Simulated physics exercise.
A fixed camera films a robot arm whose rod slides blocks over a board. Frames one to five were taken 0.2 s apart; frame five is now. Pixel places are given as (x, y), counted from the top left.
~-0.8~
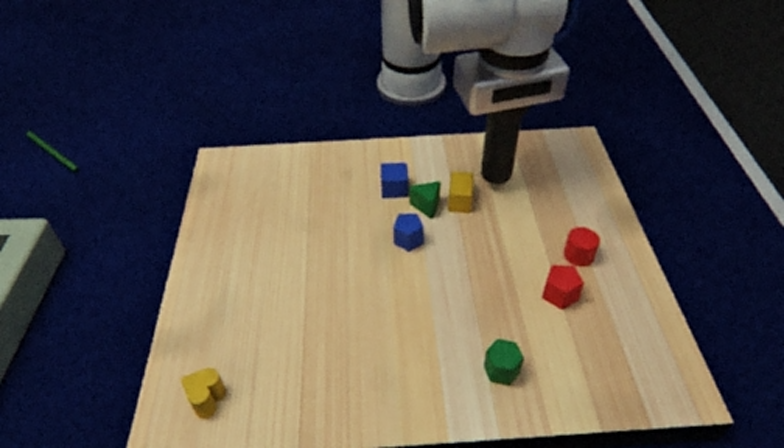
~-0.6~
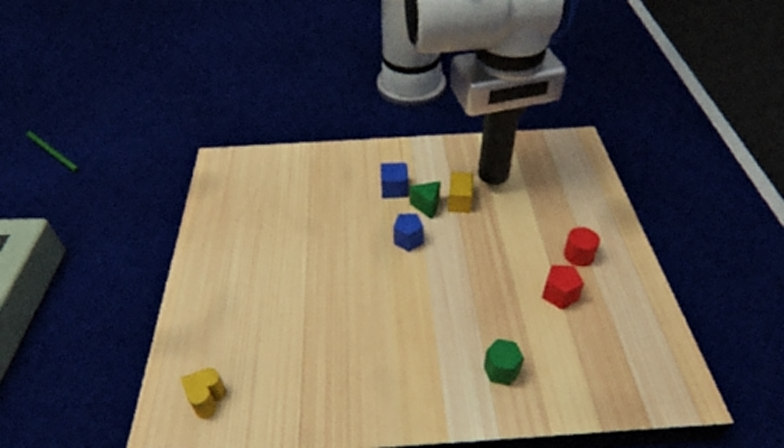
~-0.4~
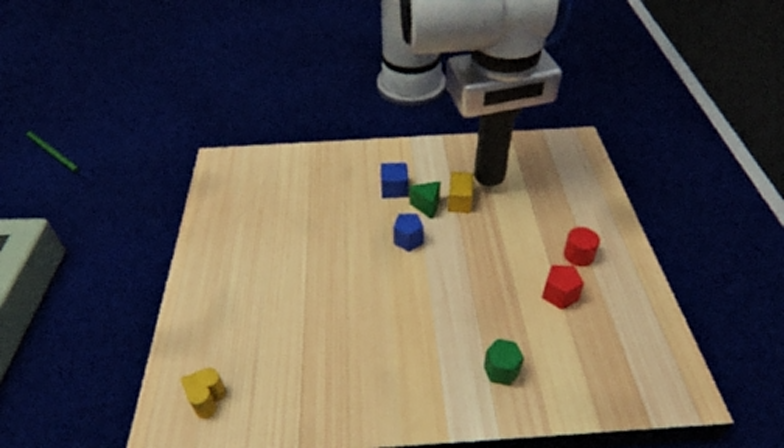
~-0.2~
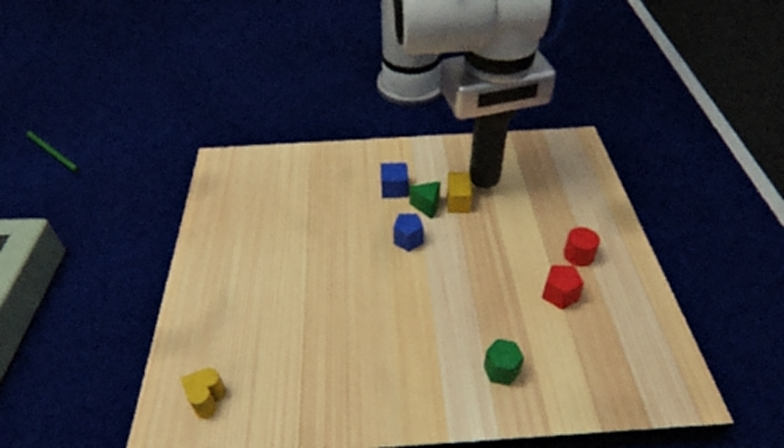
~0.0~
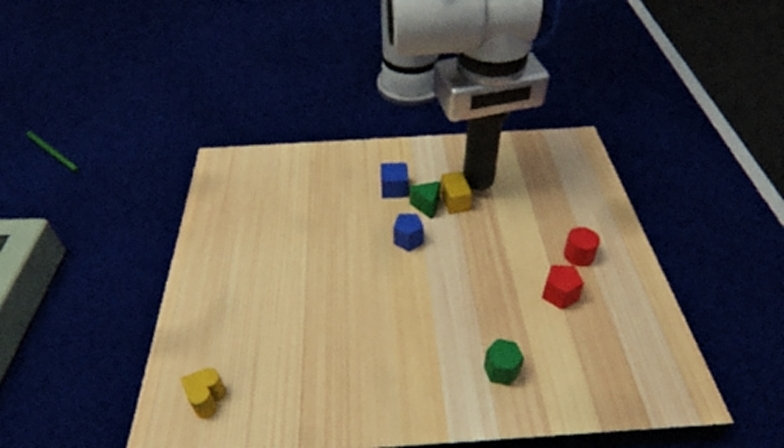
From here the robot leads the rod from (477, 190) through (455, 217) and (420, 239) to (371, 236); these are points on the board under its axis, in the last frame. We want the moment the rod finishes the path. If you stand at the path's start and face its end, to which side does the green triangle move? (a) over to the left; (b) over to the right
(b)
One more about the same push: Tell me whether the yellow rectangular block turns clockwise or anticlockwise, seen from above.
That block twists clockwise.
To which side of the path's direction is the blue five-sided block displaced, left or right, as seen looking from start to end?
It shifts to the right.
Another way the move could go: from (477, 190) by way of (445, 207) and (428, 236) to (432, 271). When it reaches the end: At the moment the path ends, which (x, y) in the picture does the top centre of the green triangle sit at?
I'd place it at (378, 205), taking the centre of its top.
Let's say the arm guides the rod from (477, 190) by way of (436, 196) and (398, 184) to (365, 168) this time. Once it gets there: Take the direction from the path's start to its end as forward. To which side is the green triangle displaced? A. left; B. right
A - left.
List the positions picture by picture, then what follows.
The first frame shows rod tip at (496, 174); block tops, blue four-sided block at (394, 171); blue five-sided block at (408, 222); green triangle at (428, 189); yellow rectangular block at (462, 183).
The second frame shows rod at (493, 175); blocks unchanged.
The third frame shows rod at (489, 177); blocks unchanged.
The fourth frame shows rod at (484, 178); yellow rectangular block at (460, 183).
The fifth frame shows rod at (478, 180); blue four-sided block at (394, 171); blue five-sided block at (408, 222); green triangle at (428, 189); yellow rectangular block at (456, 183).
On the path given first. One third of the way, rod at (455, 208); green triangle at (406, 192); yellow rectangular block at (429, 193), turned 30° clockwise.
Two thirds of the way, rod at (419, 230); blue five-sided block at (390, 227); green triangle at (396, 187), turned 30° clockwise; yellow rectangular block at (416, 199), turned 75° clockwise.
At the end, rod at (371, 227); blue four-sided block at (392, 167), turned 20° clockwise; blue five-sided block at (345, 232), turned 25° anticlockwise; green triangle at (392, 184), turned 30° clockwise; yellow rectangular block at (410, 200), turned 100° clockwise.
